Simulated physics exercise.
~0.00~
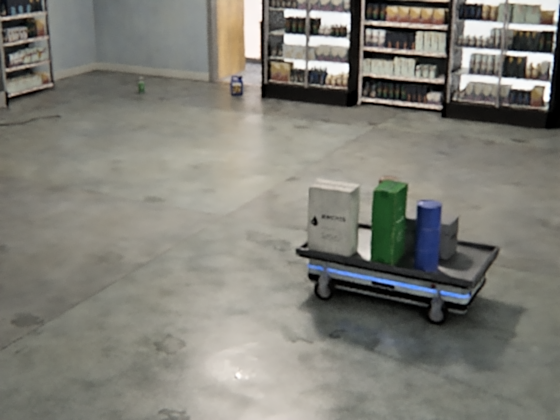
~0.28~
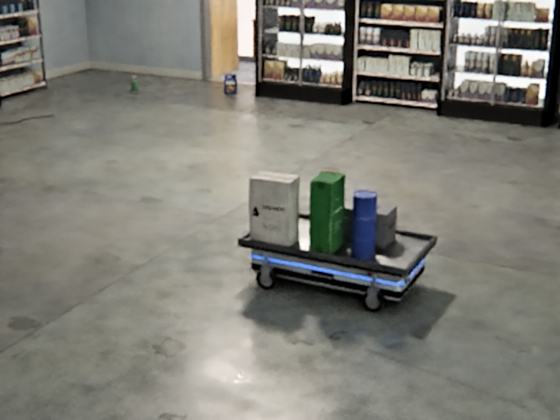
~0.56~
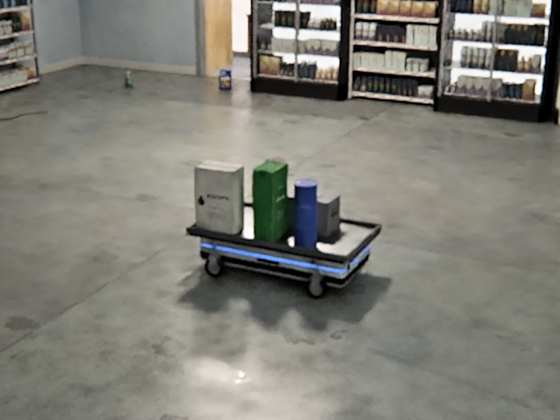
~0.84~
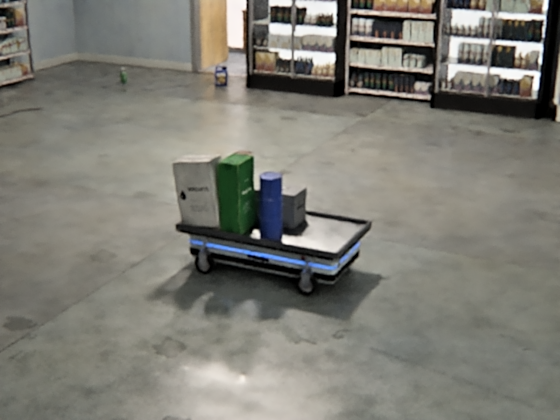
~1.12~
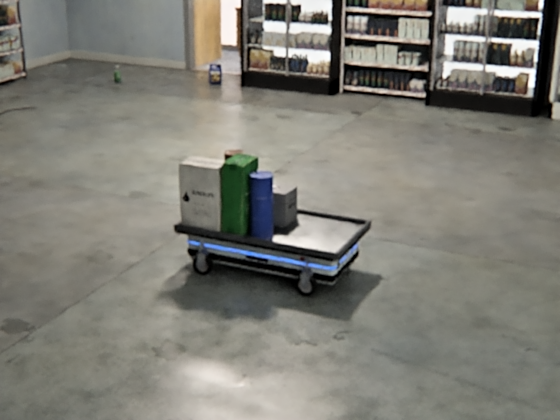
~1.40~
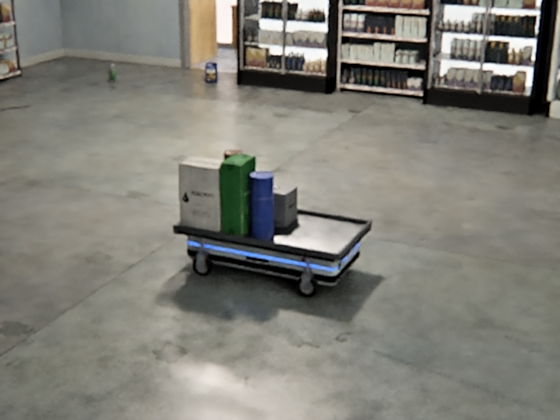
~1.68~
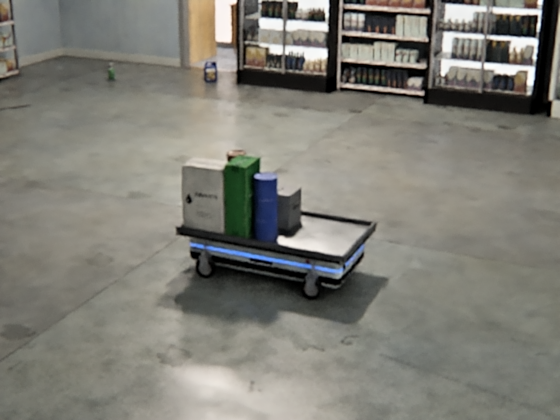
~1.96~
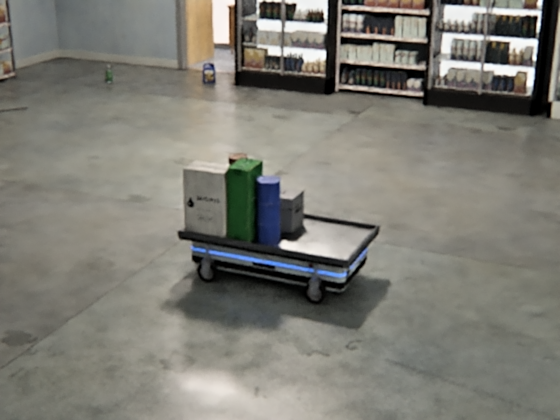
The clip shows a low wheeled delivery robot rolling left across a shop floor and stopping, while the green box, blue canister, grey toolbox and a partly hidden brown canister slide left towards the white box, ending bunched and untoppled as the white box keeps its place.
